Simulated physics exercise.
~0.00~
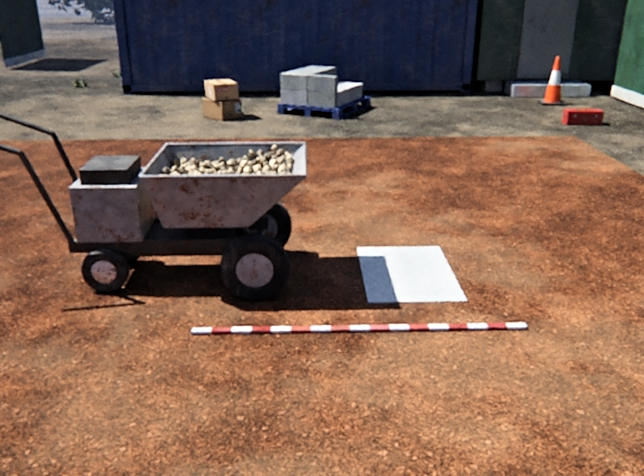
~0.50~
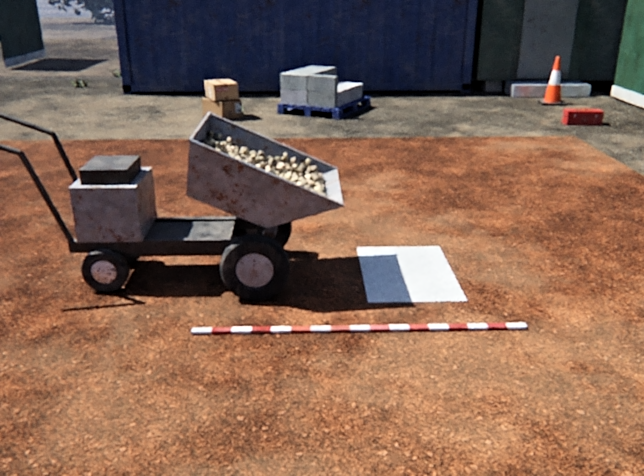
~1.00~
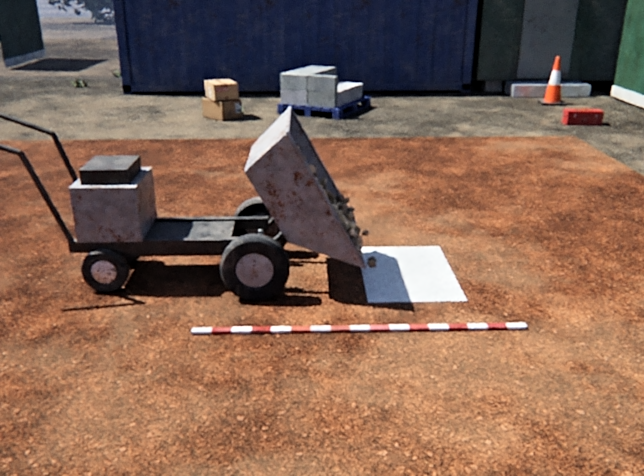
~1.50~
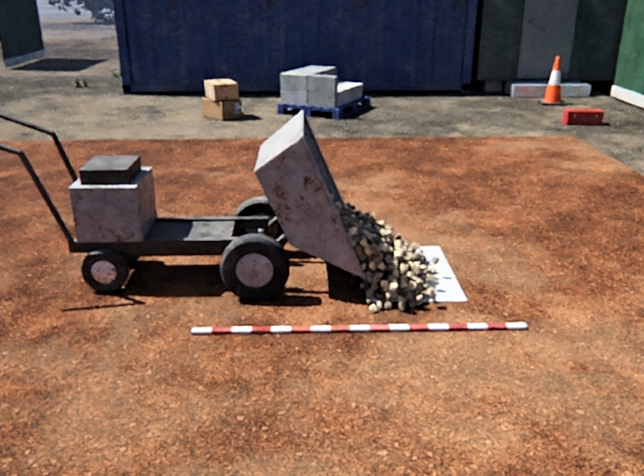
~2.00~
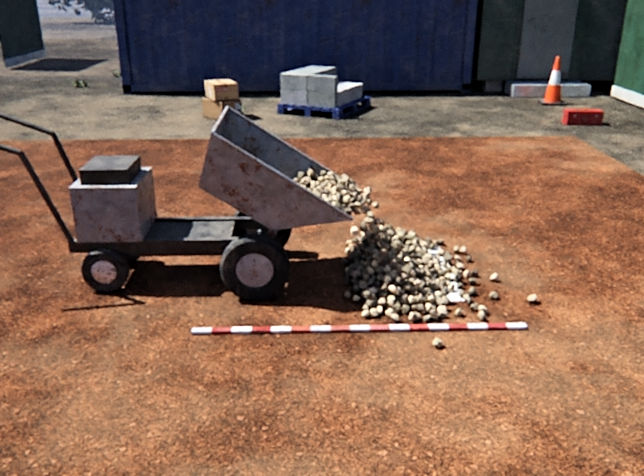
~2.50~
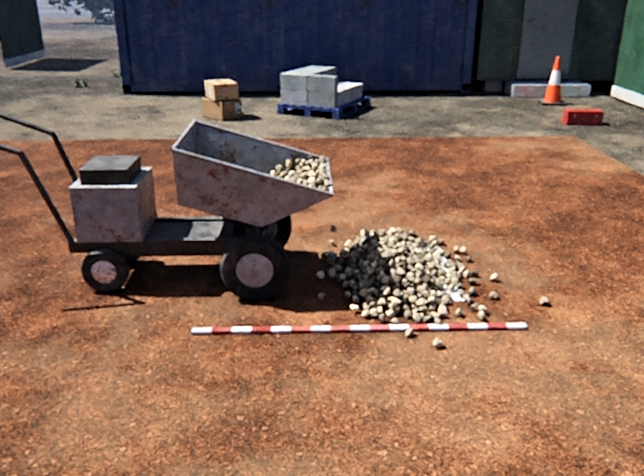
The skip of a small motor barrow tipped steeply to the right and poured pale stones over a white sheet on the reddish ground, then swung partway back, leaving a spread-out heap beside the striped staff and some stones still inside.
